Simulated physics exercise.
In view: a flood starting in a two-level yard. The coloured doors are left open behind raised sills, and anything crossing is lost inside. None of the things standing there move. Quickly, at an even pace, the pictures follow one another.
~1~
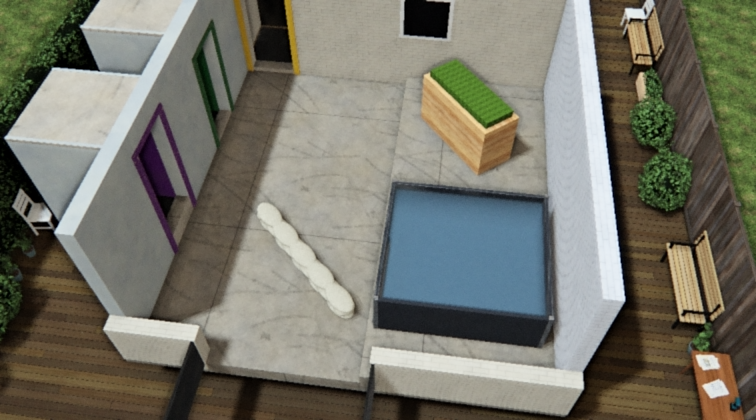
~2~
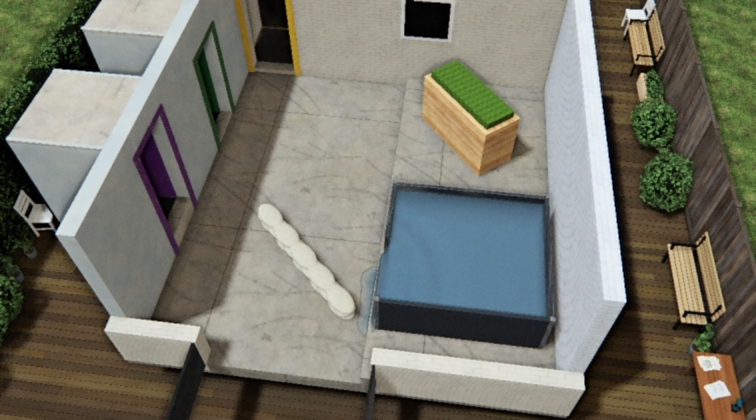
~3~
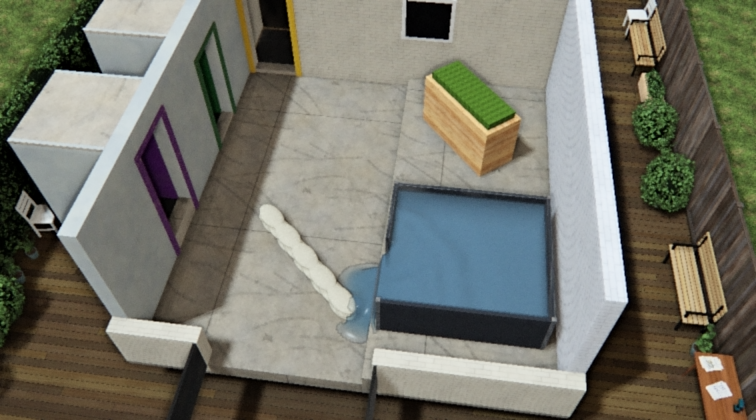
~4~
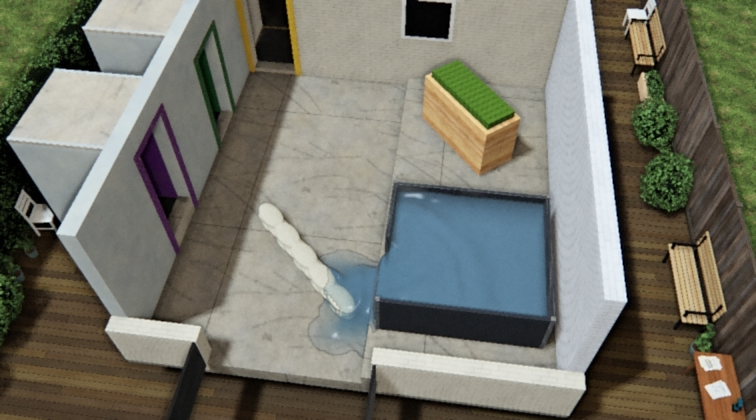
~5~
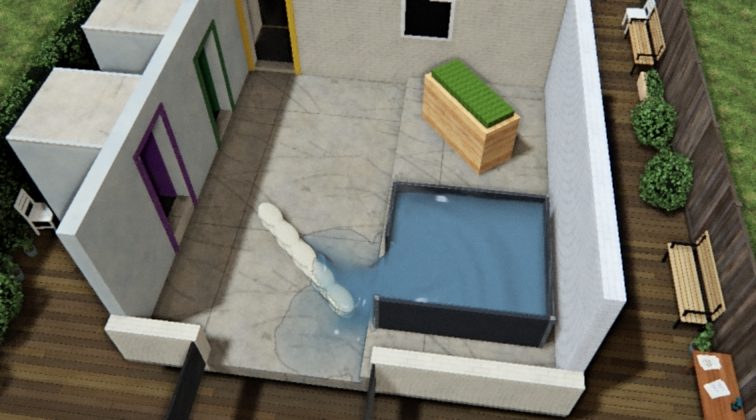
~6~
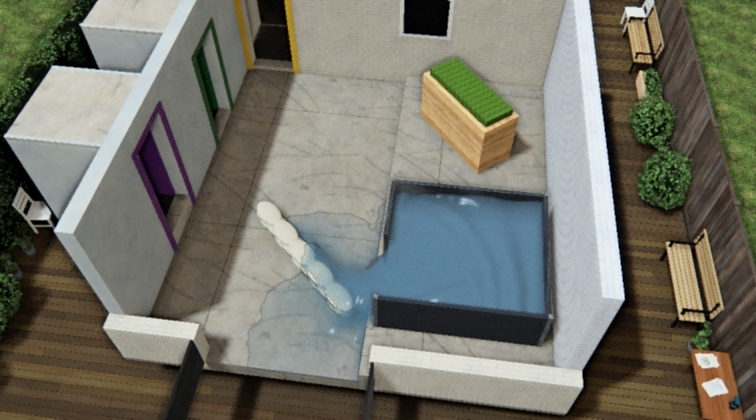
In a walled yard, water pours from a dark tank's left side and spreads around white sandbags.
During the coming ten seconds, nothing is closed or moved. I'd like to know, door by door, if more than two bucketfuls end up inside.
My prediction: The yellow door is going to be over the line. The purple door is going to be at or under the line. The green door is going to be over the line.
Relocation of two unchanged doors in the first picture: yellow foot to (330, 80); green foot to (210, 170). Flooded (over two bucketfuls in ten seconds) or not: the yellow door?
The yellow door exceeds the limit, I'd say.
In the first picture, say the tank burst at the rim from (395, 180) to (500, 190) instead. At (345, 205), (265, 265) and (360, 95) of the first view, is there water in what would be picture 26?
Taking each in turn, they come out kept dry, kept dry, watered.
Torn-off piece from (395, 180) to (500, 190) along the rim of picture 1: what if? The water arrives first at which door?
My pick is the door marked yellow.
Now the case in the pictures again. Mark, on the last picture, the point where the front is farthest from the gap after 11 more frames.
I'd put it around (247, 72).
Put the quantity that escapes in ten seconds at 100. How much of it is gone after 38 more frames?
Roughly 75 percent of it.
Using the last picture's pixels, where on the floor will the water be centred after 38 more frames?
Centre point: Around (366, 206).
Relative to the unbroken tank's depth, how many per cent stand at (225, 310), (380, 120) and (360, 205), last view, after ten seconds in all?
Respectively near 4, 14 and 8 per cent.
A moment on, water covers 35 % of the floor; the yellow door not reached, the purple door not reached, the green door not reached.
Next, water covers 60 % of the floor; the yellow door wet at the sill, nothing in, the purple door wet at the sill, nothing in, the green door wet at the sill, nothing in.
Then, water covers 65 % of the floor; the yellow door over two buckets in, the purple door wet at the sill, nothing in, the green door over two buckets in.
Later, water covers 70 % of the floor; the yellow door far over two buckets in, the purple door wet at the sill, nothing in, the green door over two buckets in.
In the end, water covers 65 % of the floor; the yellow door far over two buckets in, the purple door wet at the sill, nothing in, the green door far over two buckets in.
